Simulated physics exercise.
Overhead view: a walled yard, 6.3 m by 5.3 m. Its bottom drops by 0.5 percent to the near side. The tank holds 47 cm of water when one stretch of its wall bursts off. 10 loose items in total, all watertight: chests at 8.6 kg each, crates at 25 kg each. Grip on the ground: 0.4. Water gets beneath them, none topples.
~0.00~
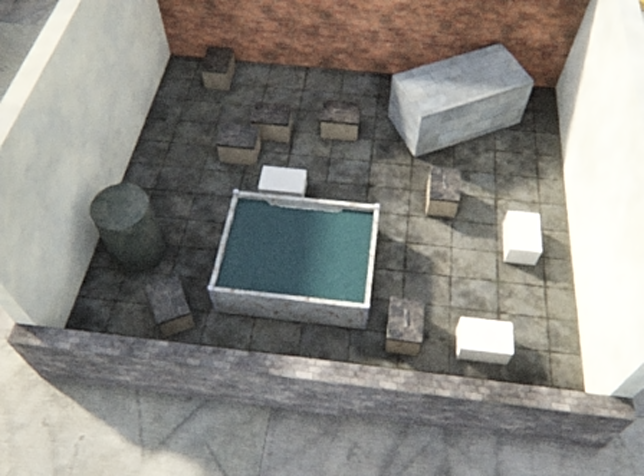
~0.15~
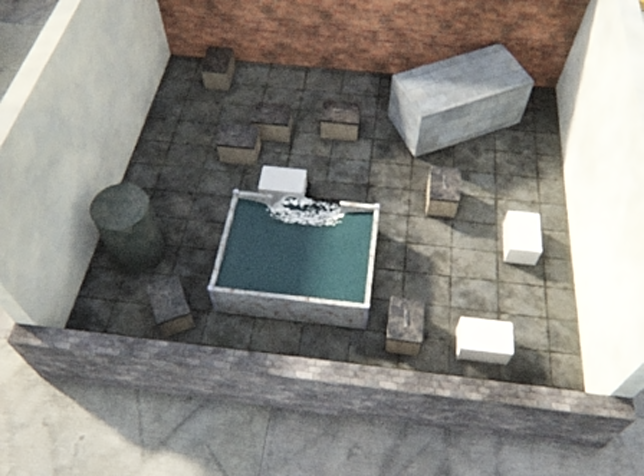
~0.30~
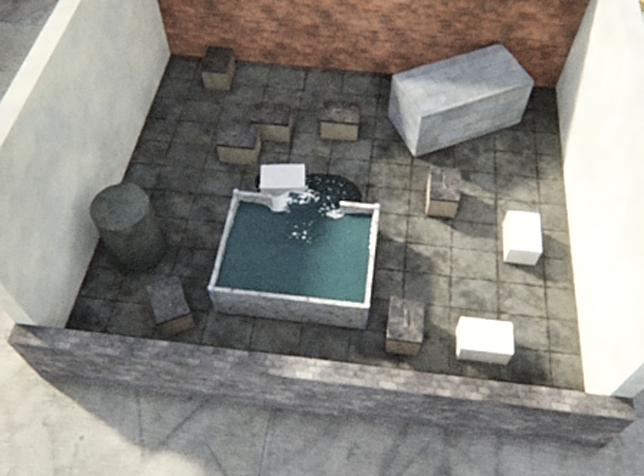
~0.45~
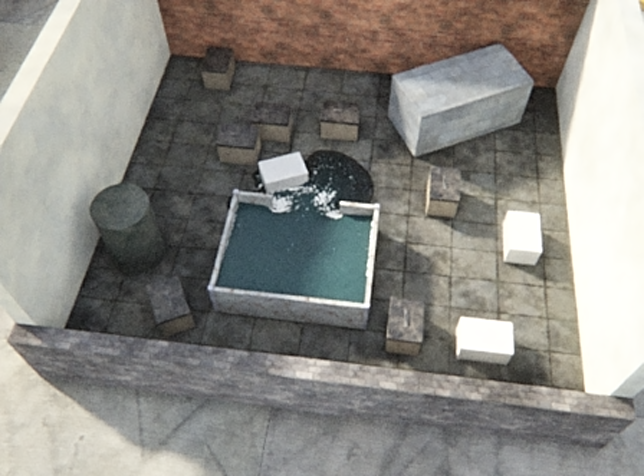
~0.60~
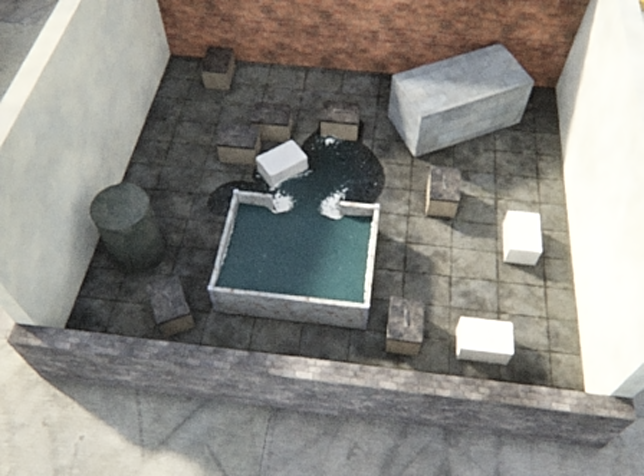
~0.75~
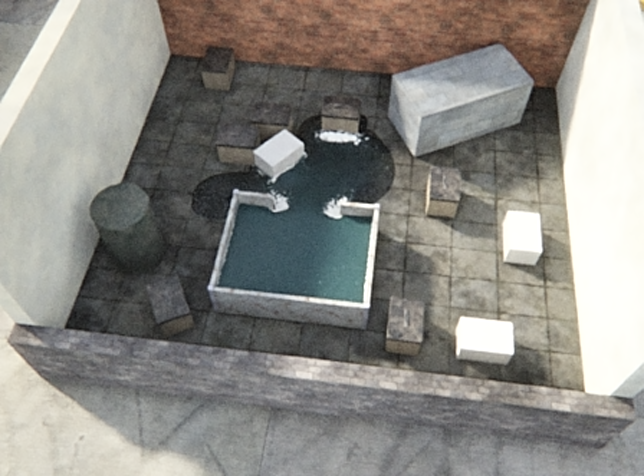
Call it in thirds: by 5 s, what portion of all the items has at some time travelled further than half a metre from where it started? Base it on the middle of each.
The portion is between a third and two thirds.
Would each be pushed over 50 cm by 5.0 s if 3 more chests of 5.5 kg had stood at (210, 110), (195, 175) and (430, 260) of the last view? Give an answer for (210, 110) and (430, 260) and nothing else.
First stays inside, then stays inside.
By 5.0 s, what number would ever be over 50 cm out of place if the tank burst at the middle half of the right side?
The count would be 2.
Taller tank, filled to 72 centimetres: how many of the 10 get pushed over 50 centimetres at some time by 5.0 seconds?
The answer would then be 5.
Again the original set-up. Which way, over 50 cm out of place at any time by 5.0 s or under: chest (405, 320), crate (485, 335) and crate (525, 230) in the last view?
In order: Not as far, not as far and not as far.
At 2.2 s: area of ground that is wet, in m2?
About 14 m2.
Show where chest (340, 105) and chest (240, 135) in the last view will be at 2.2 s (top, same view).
Somewhere around (351, 52) and (207, 100).
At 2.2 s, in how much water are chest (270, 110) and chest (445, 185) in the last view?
Depths: Near 3 cm, then near 1 cm.
After 1.1 s 2 of 10 are over 50 cm from their spots; 0 afloat.
After 2.2 s 4 of 10 are over 50 cm from their spots; 1 afloat.
After 3.5 s 5 of 10 are over 50 cm from their spots; 2 afloat.
After 5.0 s 5 of 10 are over 50 cm from their spots, and 5 have been at some point; 4 afloat.
